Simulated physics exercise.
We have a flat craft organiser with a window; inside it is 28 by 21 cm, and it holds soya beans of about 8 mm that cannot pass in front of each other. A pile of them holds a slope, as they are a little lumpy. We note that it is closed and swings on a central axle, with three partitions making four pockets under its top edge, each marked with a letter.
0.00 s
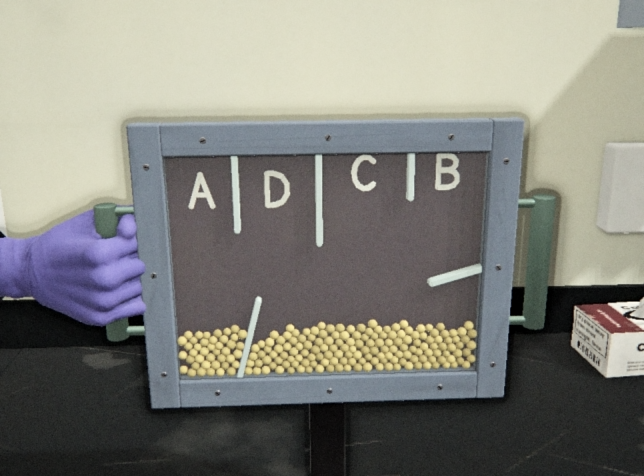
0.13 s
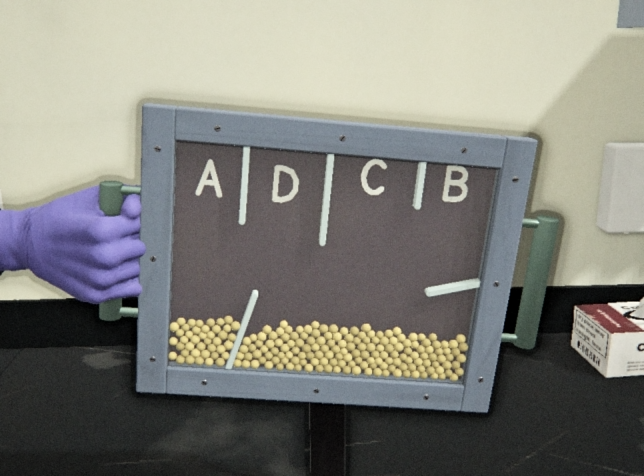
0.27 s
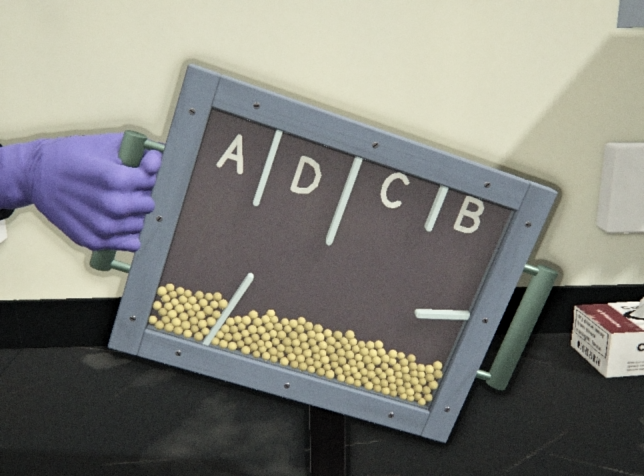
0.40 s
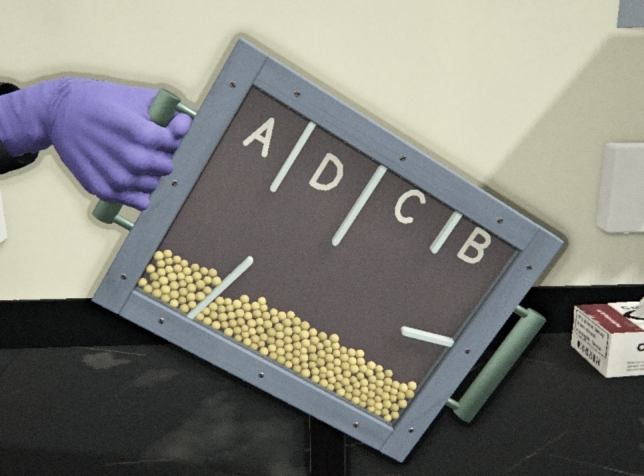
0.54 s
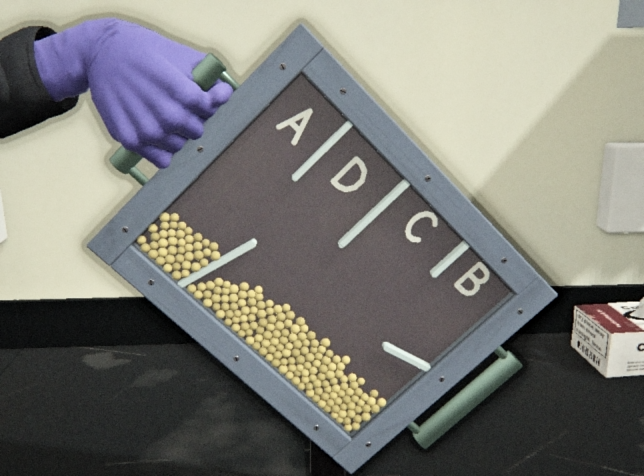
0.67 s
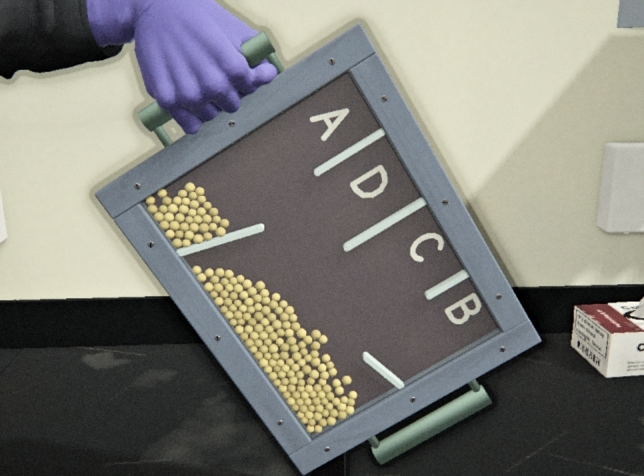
Grey-framed windowed case of pale round beans turning clockwise as a purple-gloved hand lifts its left handle, the beans shifting inside.
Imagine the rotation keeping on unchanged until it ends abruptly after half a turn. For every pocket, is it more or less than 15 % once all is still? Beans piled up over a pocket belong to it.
Once it all settles, A holds a share below, B a share above, C a share above and D a share above 15 %.
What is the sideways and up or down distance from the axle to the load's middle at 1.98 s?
It sits about 7 cm left and about 4 cm below the axle.
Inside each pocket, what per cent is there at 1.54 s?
Pocket A: 0; pocket B: 20; pocket C: 0; pocket D: 20.
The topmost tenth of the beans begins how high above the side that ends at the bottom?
That height is around 10 cm.
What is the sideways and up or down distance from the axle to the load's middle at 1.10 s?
The middle sits about 7 centimetres left and 4 centimetres below the axle.
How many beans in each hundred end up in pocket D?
Share ending there: Approx. 20 %.
After 1.10 s, it has turned 101°, the beans' middle is 7 cm left of and 4 cm below the axle; inside pockets, B 5 %.
After 1.54 s, it has turned 144°, the beans' middle is 6 cm left of and 6 cm below the axle; inside pockets, B 20 %, D 20 %.
After 1.98 s, it has turned 180°, the beans' middle is 7 cm left of and 4 cm below the axle; inside pockets, B 20 %, C 10 %, D 20 %.
All still by 3.2 s, A 0 %, B 40 %, C 30 %, D 20 %, caught on other walls 10 %.
